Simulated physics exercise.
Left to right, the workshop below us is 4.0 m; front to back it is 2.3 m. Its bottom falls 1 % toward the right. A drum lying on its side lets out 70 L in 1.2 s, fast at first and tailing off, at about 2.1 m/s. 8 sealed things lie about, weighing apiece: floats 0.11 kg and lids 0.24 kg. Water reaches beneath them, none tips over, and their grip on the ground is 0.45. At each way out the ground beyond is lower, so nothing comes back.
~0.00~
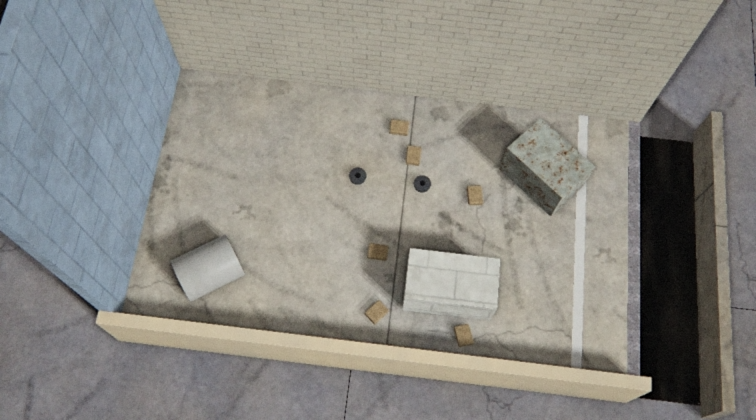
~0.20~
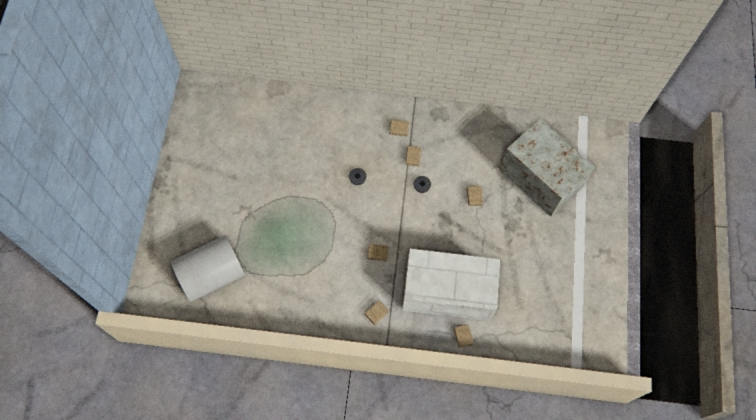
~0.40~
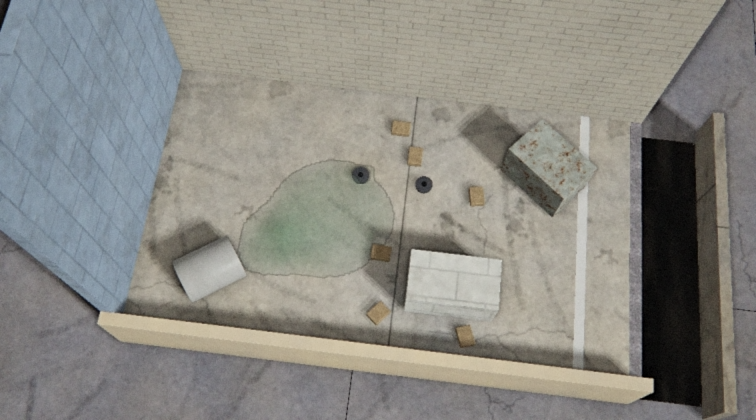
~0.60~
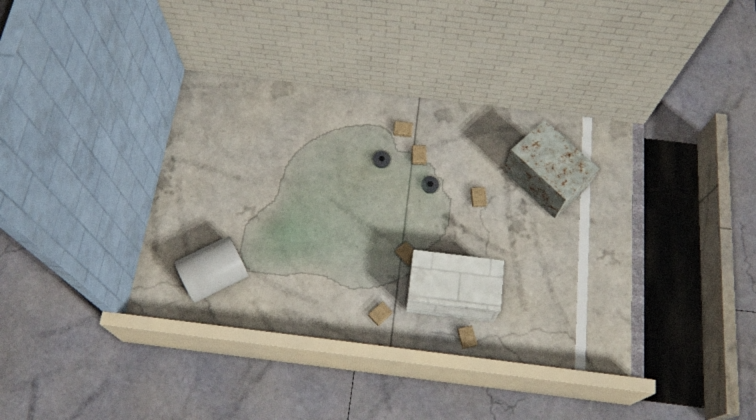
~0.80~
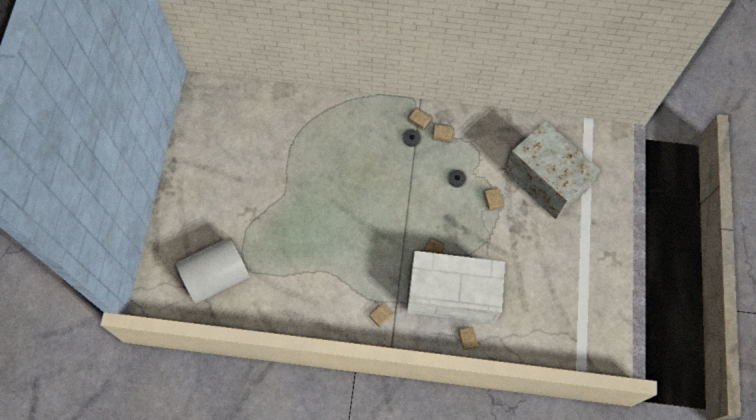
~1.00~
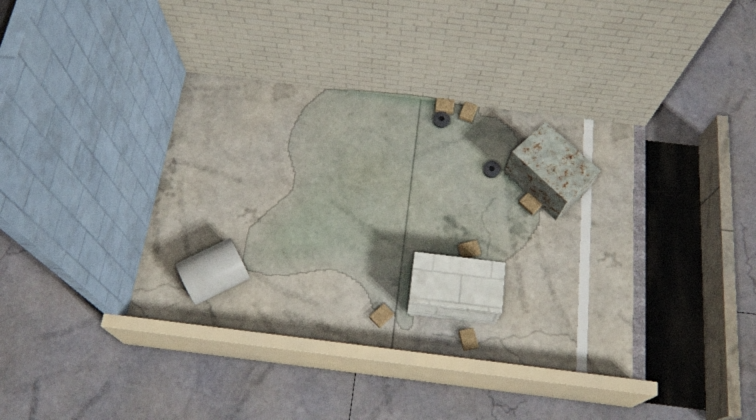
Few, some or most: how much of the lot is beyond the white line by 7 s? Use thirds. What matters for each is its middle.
Share: At least two thirds.
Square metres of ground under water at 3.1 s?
About 3.0 m2 is covered.
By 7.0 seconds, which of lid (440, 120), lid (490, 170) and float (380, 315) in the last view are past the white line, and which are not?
Taking them one by one, I'd say it gets across, it gets across and it stays back.
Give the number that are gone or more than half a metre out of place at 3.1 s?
I make it 6.
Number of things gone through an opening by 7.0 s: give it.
I make it 6.
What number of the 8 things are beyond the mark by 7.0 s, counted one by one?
That comes to 6 in all.
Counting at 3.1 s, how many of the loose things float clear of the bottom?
Count: 0.
After 1.4 s 0 of 8 are over the mark; 6 afloat.
After 3.1 s 6 of 8 are over the mark; 0 afloat.
After 4.9 s 6 of 8 are over the mark; 0 afloat.
After 7.0 s 6 of 8 are over the mark; 0 afloat.
